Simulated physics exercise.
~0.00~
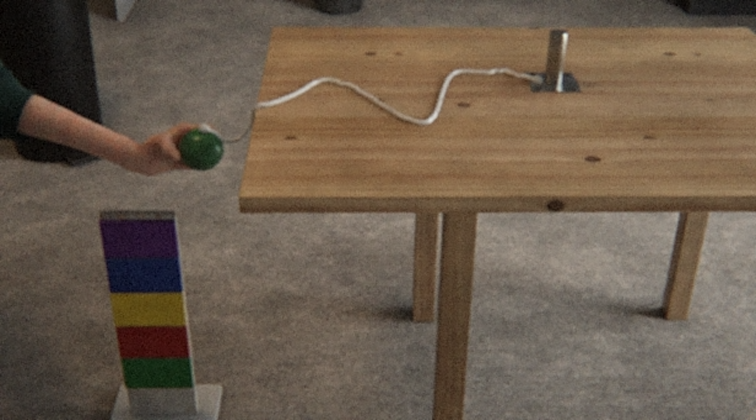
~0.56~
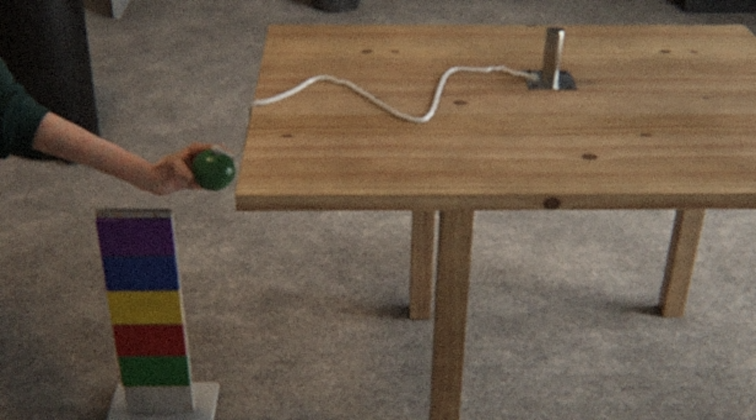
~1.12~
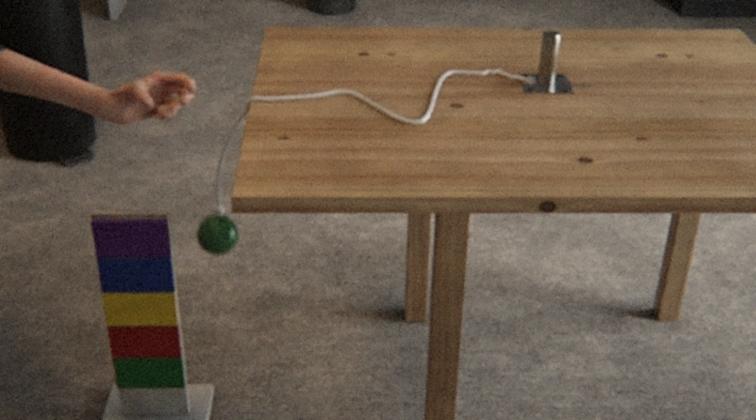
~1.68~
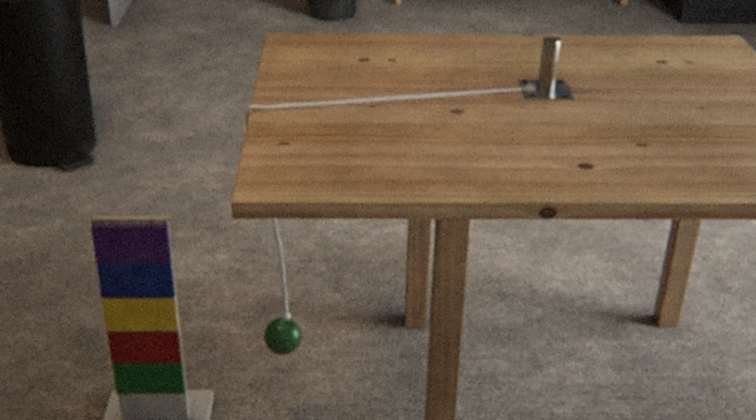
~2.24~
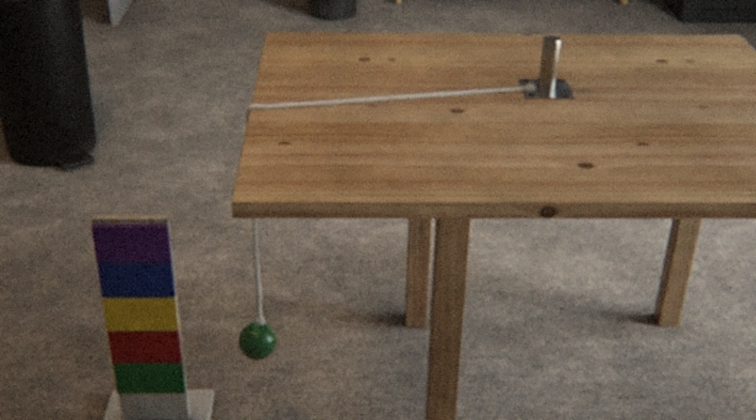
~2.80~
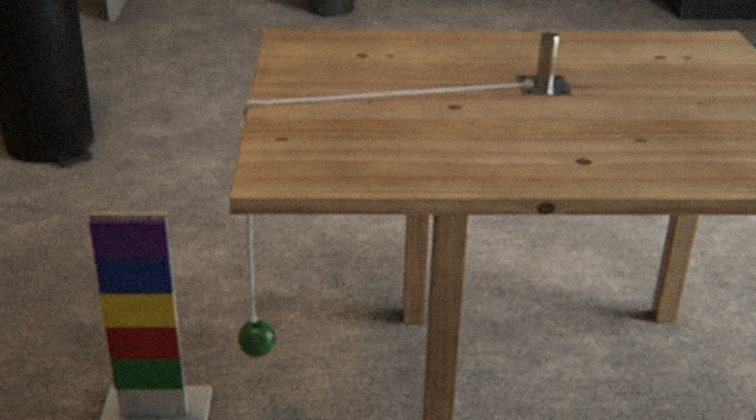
A person's arm reaches in from the left, holding a round green apple just past the left edge of a wooden desk, seen from the front and slightly above. A white lead runs loosely across the desktop from a metal post, and below the hand stands a board with purple, blue, yellow, red and green bands. The hand lowers the apple a little, then lets go and draws back. The apple drops and swings right as the lead pulls straight across the desk. It drifts back left and settles, hanging below the edge with its middle level with the red band.
